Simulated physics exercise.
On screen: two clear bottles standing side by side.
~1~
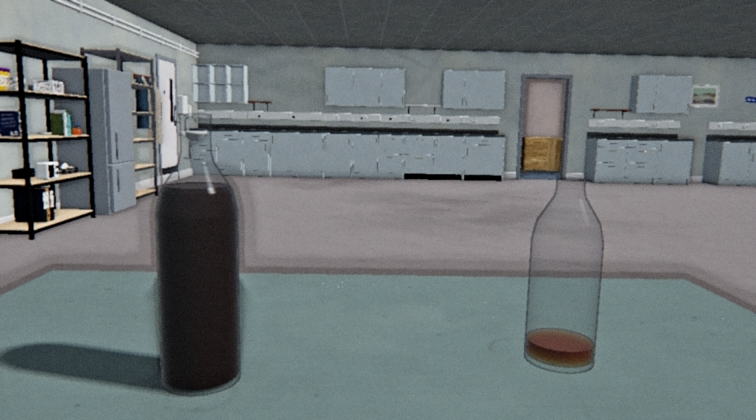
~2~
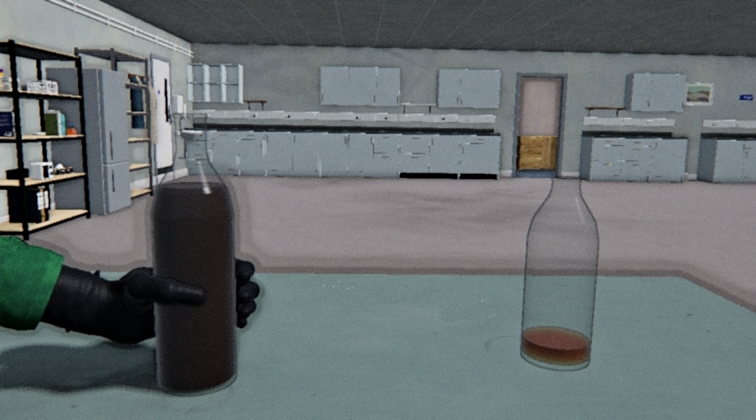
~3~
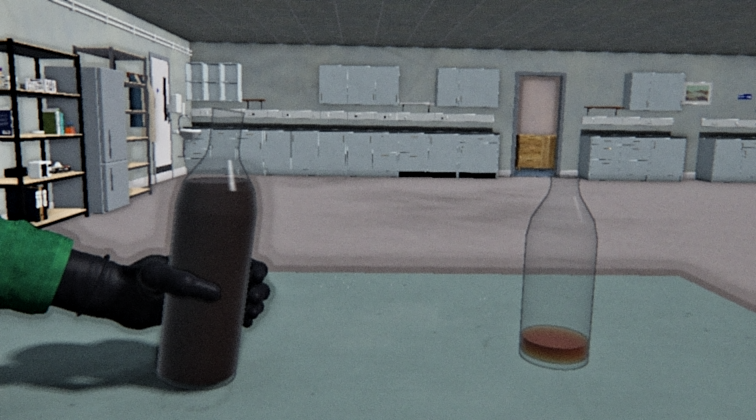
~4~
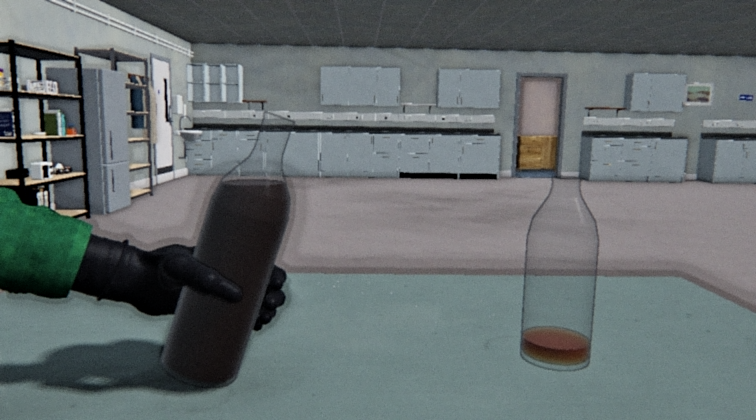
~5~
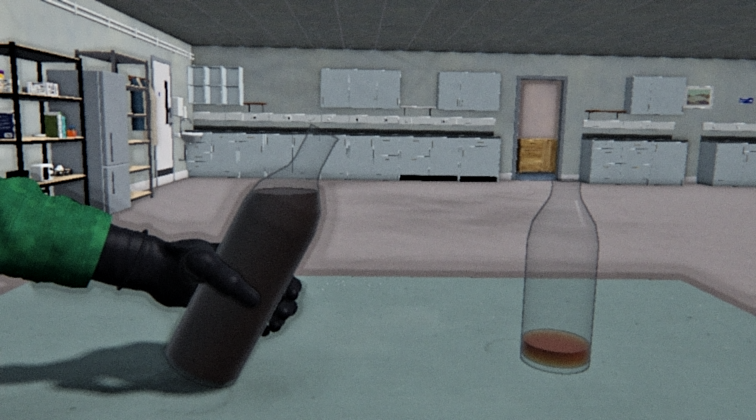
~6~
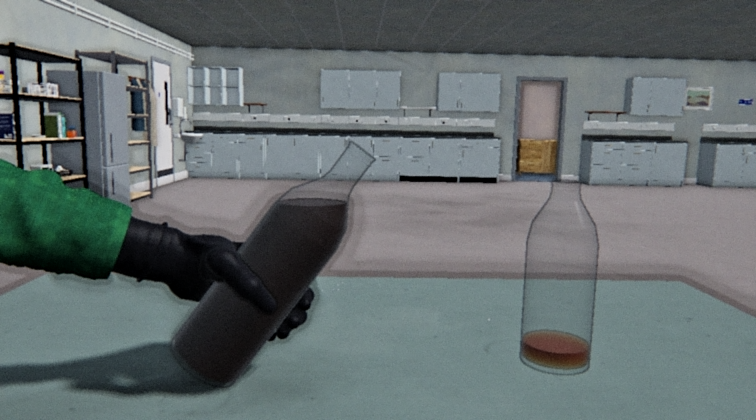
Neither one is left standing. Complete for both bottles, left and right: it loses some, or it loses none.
Left: It loses some. Right: It loses none.
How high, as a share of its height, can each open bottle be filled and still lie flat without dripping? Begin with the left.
Fill limits, first then second: 24 % and 24 %.
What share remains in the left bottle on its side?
I'd say close to 35 per cent is kept.
Next, the left bottle is nearly down; left bottle, dry at the neck.
After that, the left bottle lies flat; left bottle, some has come out.
Finally, both lie flat; left bottle, some has come out; right bottle, dry at the neck.
